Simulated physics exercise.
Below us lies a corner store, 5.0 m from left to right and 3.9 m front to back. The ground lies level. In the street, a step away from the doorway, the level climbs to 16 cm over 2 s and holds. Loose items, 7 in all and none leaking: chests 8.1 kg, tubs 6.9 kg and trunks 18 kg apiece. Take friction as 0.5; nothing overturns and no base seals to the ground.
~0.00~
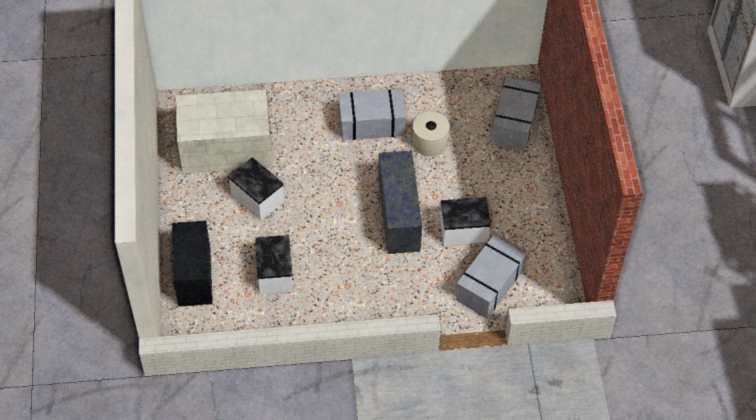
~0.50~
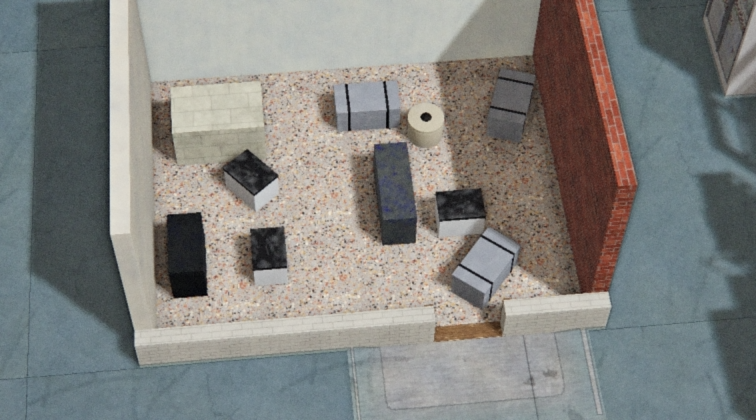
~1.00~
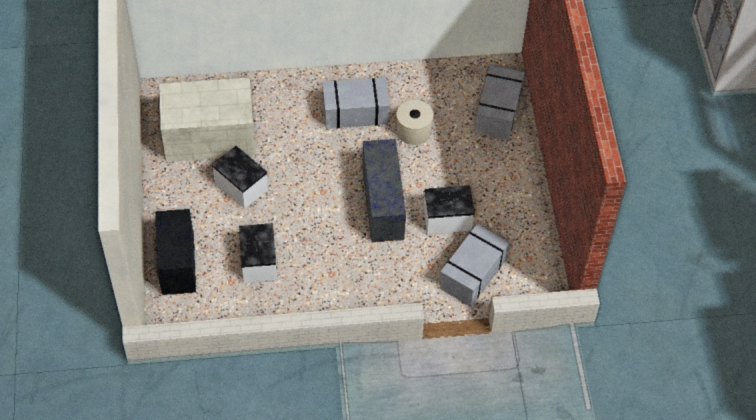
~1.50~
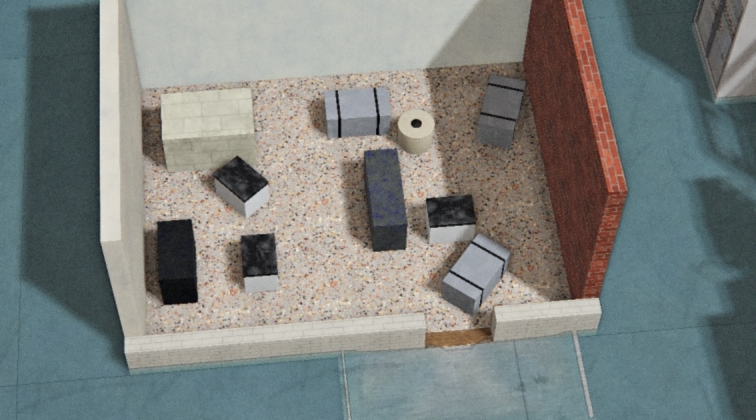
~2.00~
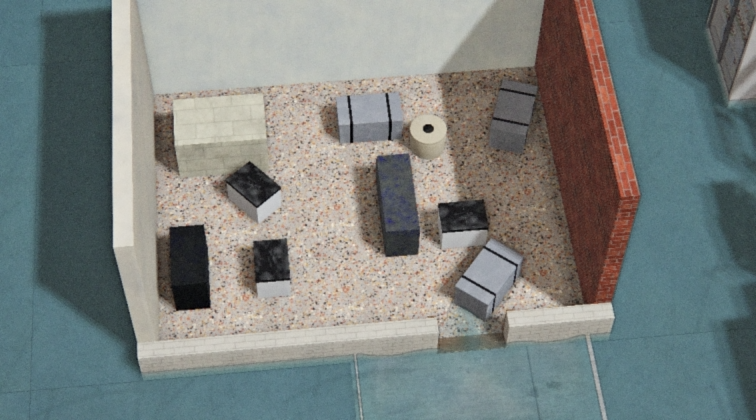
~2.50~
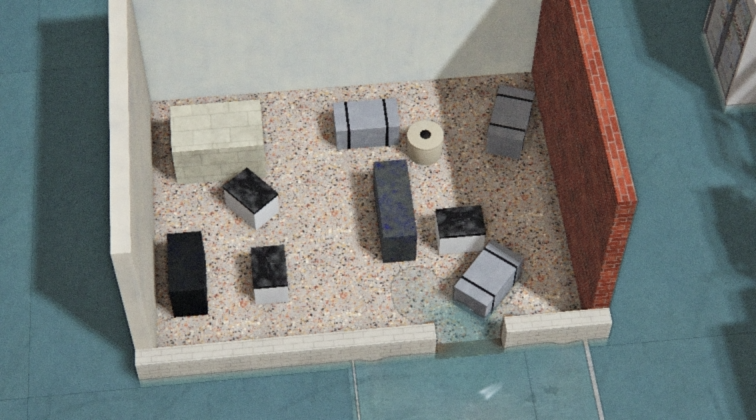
Water spread over the grey ground around a small open-topped room with a brick right wall, then seeped through the front doorway onto the speckled floor, while the boxes inside barely moved, if at all.
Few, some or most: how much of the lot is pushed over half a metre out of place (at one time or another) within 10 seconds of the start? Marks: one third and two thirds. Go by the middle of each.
Share: Between one and two thirds.
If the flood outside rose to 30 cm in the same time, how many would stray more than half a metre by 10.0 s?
Then 6.
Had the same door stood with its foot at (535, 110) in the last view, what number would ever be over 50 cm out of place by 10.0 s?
Then 3.
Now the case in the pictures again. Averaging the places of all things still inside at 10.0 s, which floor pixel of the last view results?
At about (387, 166).
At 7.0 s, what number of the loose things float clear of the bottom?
1 of them.
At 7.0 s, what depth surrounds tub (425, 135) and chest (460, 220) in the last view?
About 4 and 4 cm.
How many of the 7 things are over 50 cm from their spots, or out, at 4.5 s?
By then 2.
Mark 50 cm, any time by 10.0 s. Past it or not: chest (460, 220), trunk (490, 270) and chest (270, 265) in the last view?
In that order: Over, over, short of it.
After 3.5 s 1 of 7 are over 50 cm from their spots; 0 afloat.
After 4.5 s 2 of 7 are over 50 cm from their spots; 0 afloat.
After 7.0 s 3 of 7 are over 50 cm from their spots; 1 afloat.
After 10.0 s 3 of 7 are over 50 cm from their spots, and 3 have been at some point; 4 afloat.
